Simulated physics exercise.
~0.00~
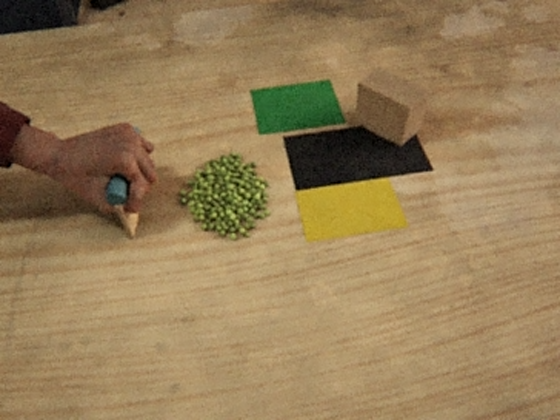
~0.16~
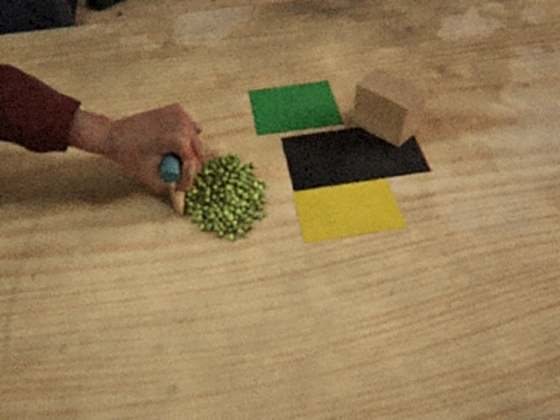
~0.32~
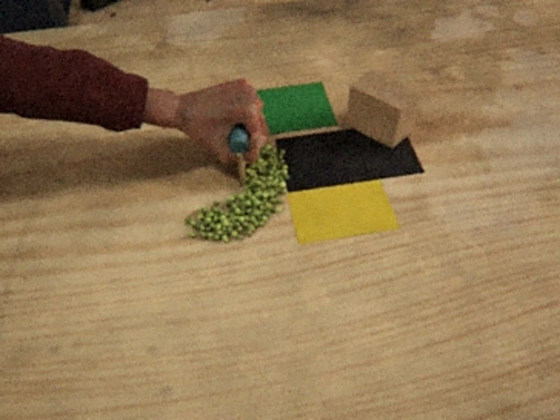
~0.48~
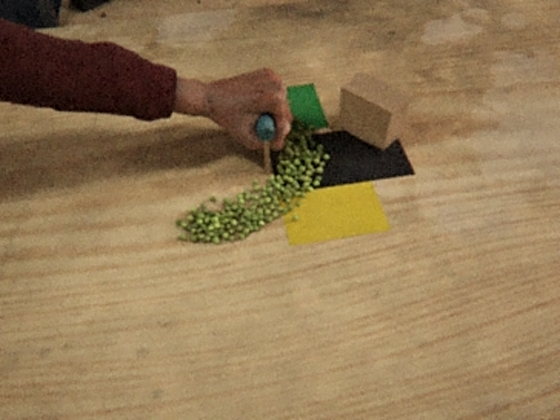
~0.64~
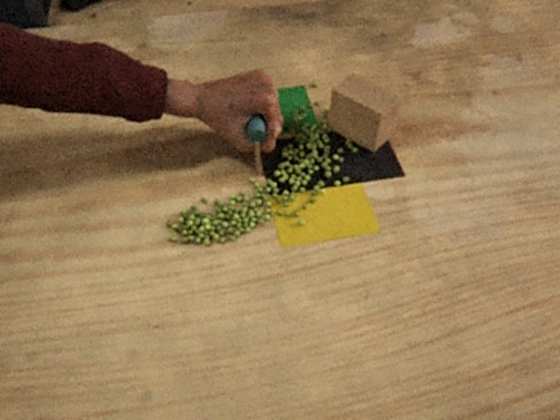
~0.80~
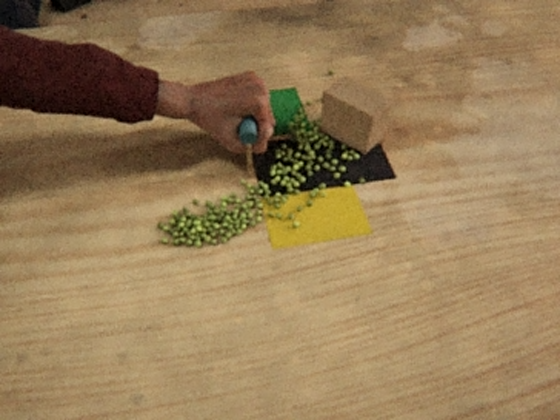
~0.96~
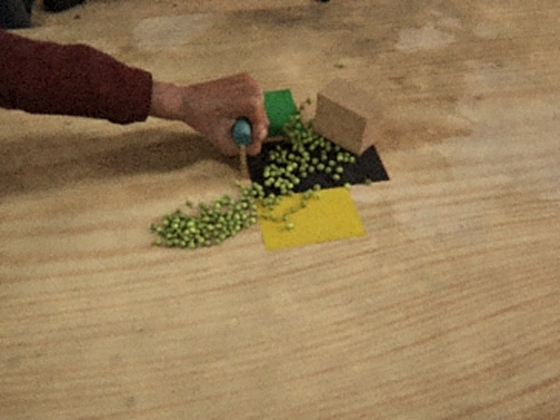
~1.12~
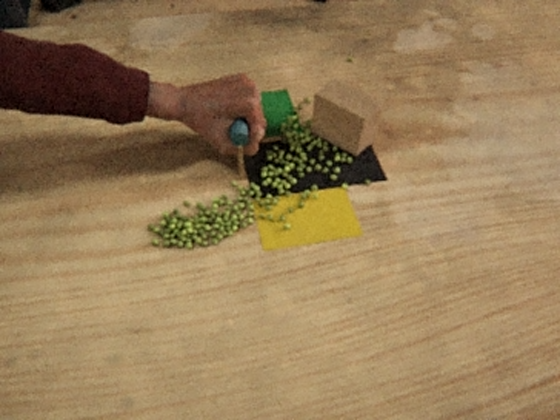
At first, a hand in a dark red sleeve holds a small scraper to the left of a round pile of green peas, with green, black and yellow mats and a wooden block lying beyond. The hand moves right until the scraper meets the pile. It pushes on, dragging the peas into a slanting trail toward the mats. Peas spread over the black mat, and a few reach the green and yellow ones. The scraper then halts. At the end, the hand still holds it, with many peas on bare wood, a good share on black, and the block unmoved.
